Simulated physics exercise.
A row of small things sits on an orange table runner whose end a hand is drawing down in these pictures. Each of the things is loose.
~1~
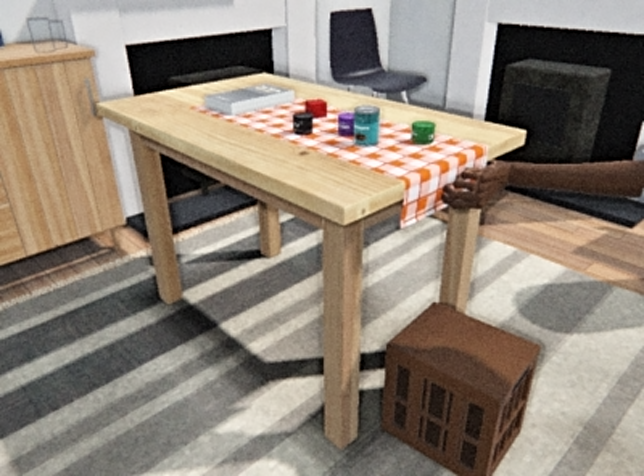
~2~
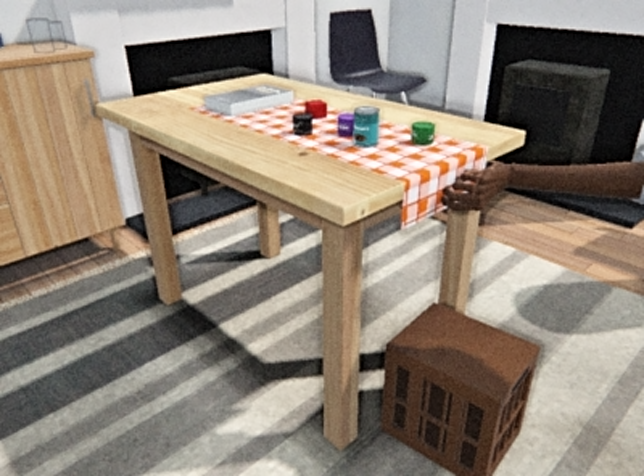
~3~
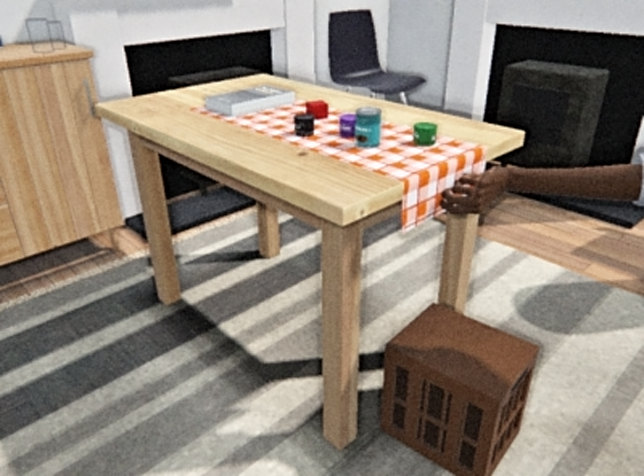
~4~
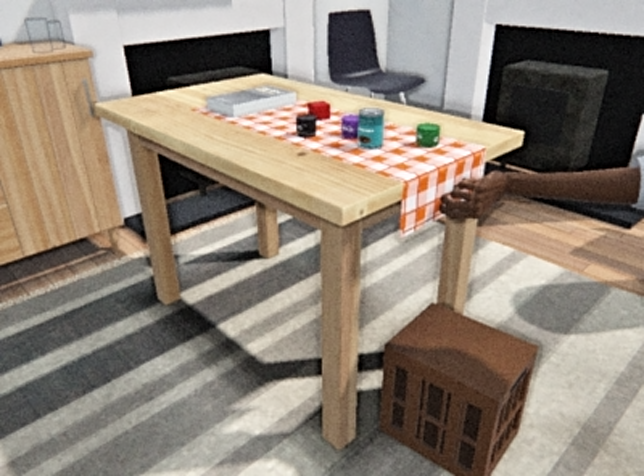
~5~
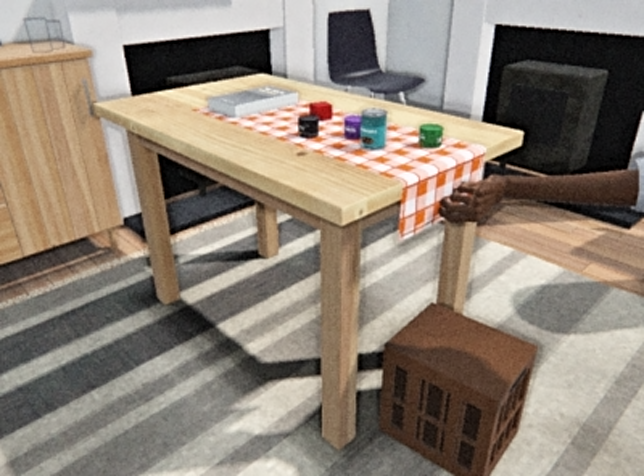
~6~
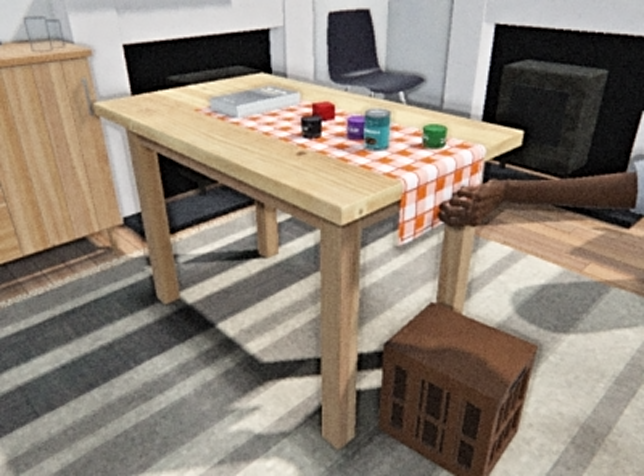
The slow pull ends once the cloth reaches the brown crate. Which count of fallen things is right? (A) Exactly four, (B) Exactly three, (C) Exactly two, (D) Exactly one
Exactly three (B).
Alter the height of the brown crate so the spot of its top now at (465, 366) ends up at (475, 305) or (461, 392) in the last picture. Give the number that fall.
Totals 1, 4.
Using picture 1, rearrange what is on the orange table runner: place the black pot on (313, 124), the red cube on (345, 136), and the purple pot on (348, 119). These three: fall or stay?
The black pot ends up still aboard, the red cube ends up knocked off, the purple pot ends up still aboard.
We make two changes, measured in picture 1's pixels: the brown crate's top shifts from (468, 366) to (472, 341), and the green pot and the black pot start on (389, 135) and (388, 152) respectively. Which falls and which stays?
The green pot? Lost. The black pot? Lost.
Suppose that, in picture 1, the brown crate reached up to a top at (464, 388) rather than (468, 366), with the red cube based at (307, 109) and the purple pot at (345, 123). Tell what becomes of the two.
Note: Red cube kept on top; purple pot lost.
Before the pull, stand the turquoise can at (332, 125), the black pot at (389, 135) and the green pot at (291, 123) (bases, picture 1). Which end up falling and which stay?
Turquoise can - stays aboard, black pot - leaves the top, green pot - stays aboard.
Soon after, hem near (438, 257); all still up.
After that, hem near (435, 303); green pot and turquoise can gone.
And then, hem on the crate; green pot, turquoise can and purple pot gone.
In the end, hem on the crate; green pot, turquoise can and purple pot gone. The answer is three.
